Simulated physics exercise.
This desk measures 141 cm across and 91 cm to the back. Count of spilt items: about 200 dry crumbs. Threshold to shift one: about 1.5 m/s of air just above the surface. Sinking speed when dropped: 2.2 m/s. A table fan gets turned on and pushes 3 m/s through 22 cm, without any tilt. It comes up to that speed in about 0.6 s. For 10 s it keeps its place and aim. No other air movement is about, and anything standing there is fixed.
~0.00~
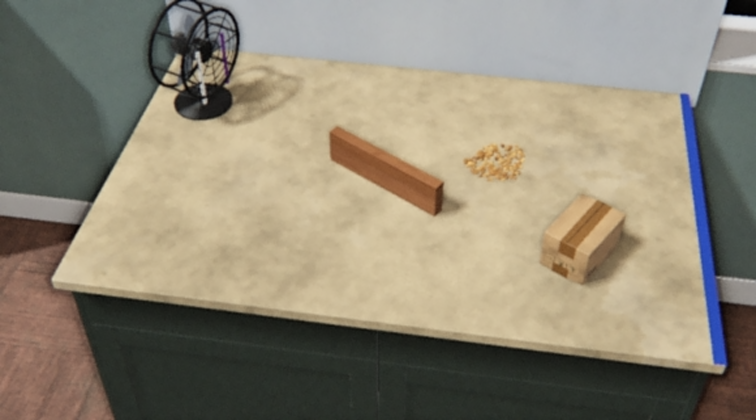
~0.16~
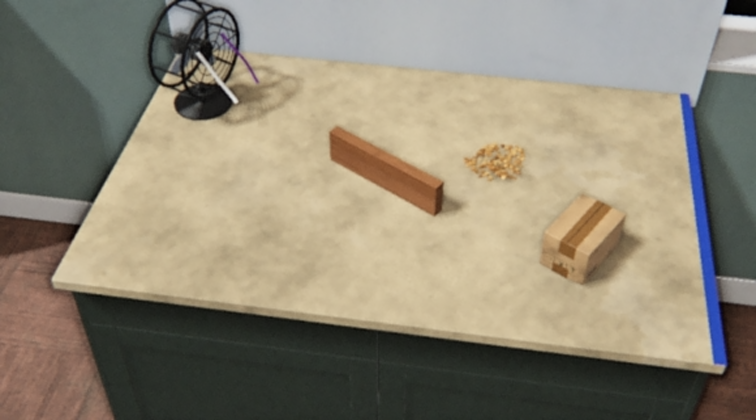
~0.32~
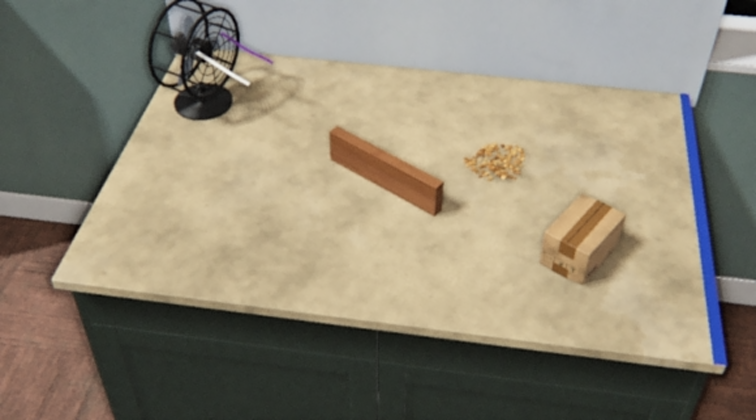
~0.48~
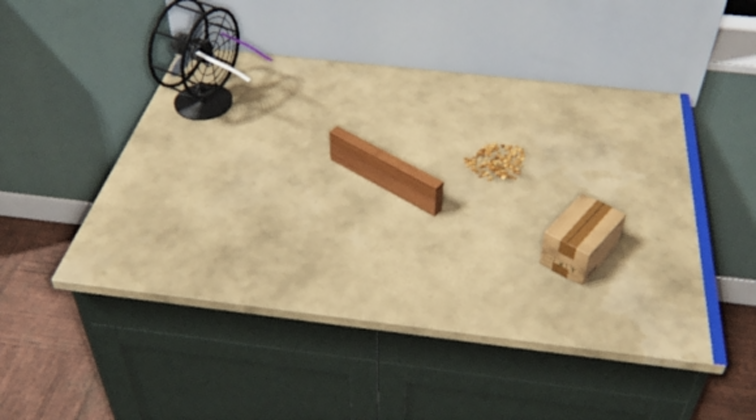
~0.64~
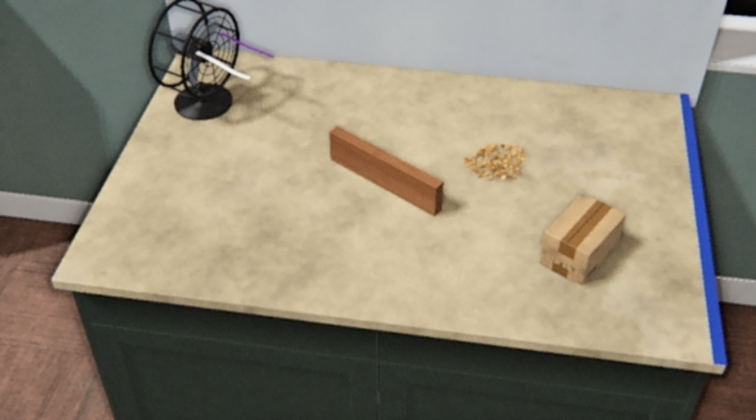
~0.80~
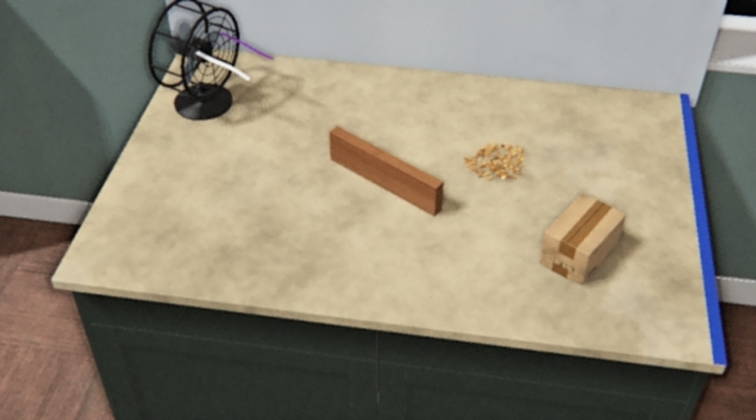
At the start, a black table fan with ribbons hanging limp stands at the back left of a desk, with a wooden board, scattered dry crumbs and a cardboard box to its right. Then the white and purple ribbons lift and stream rightward, while the crumbs, board and box stay still.
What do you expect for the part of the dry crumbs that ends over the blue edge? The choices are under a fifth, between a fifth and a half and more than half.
Share over blue edge = above one half.
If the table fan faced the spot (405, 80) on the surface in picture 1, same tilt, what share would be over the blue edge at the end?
Result: Approx. 0 percent.
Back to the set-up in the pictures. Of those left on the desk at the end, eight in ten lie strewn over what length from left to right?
Looks like some 40 cm to me.
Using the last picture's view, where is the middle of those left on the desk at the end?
I'd put it around (617, 164).
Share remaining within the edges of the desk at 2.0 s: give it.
The share then is about 20 %.
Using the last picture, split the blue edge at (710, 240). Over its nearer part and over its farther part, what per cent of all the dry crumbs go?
I'd put near 0 percent on the nearer stretch and close to 80 percent on the farther one.
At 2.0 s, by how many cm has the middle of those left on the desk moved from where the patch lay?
I'd guess near 30 cm.
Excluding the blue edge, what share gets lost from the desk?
I would say close to 0 %.
After 2.0 s, 78 % are over the blue edge; the middle of those still in play is near (622, 182); 62 % have settled or left.
After 3.2 s, 82 % are over the blue edge; the middle of those still in play is near (617, 164); 87 % have settled or left.
After 5.5 s, 83 % are over the blue edge; the middle of those still in play is near (617, 164); 88 % have settled or left.
After 10.0 s, at the end, 84 % are over the blue edge; the middle of those still in play is near (617, 164).
